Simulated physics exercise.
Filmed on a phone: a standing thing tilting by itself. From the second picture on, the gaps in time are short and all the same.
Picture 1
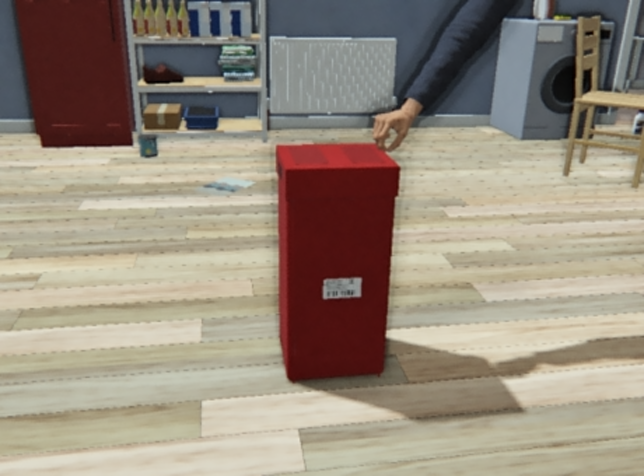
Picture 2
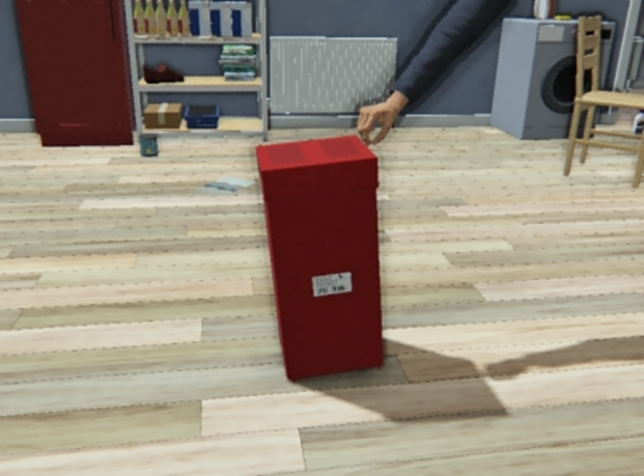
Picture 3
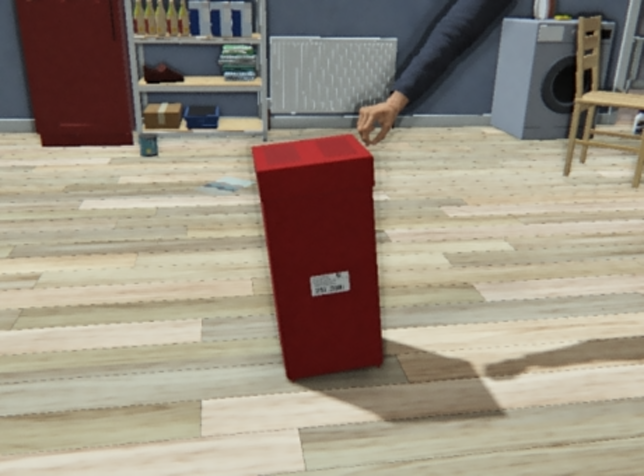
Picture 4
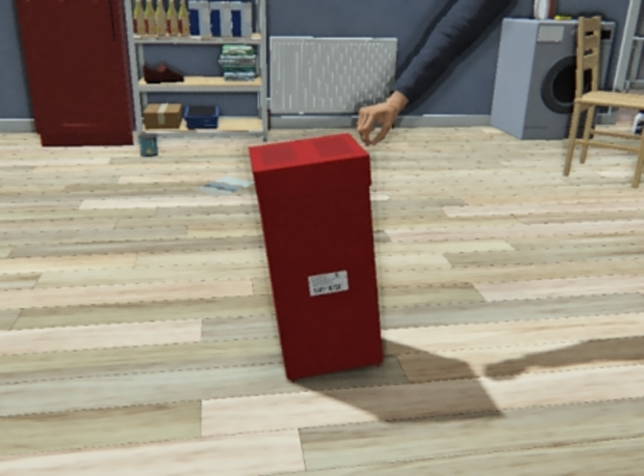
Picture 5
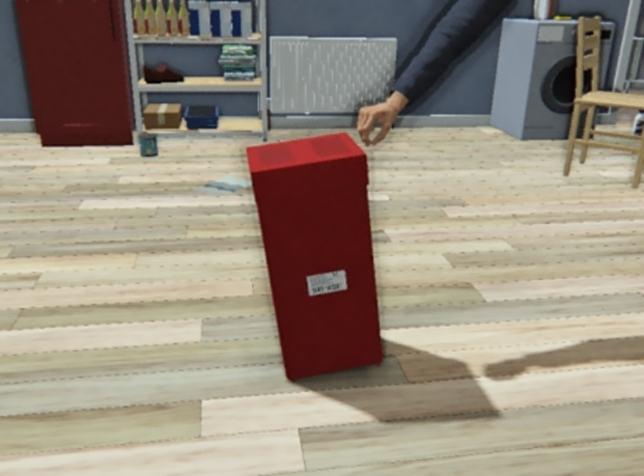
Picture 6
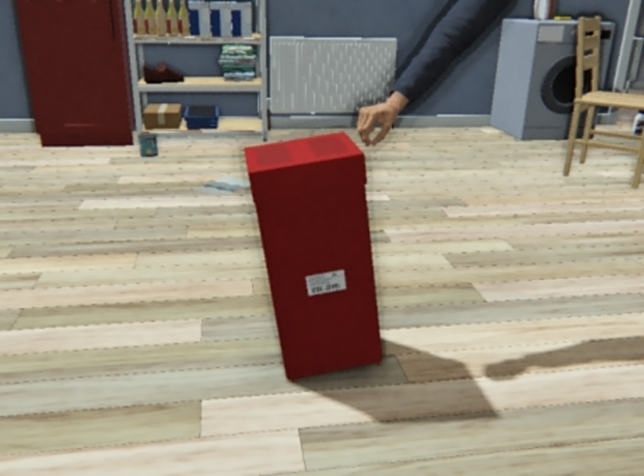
Tall red box standing on a wooden floor leaning slightly to the left, while a hand reaches in near its top.
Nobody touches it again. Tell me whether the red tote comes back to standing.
Outcome: The red tote rocks back upright.
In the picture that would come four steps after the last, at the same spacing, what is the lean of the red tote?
About 8°.
Then, 0.24 s after the last picture, red tote upright near (330, 261).
At rest, the red tote returns to its base, near (332, 262).
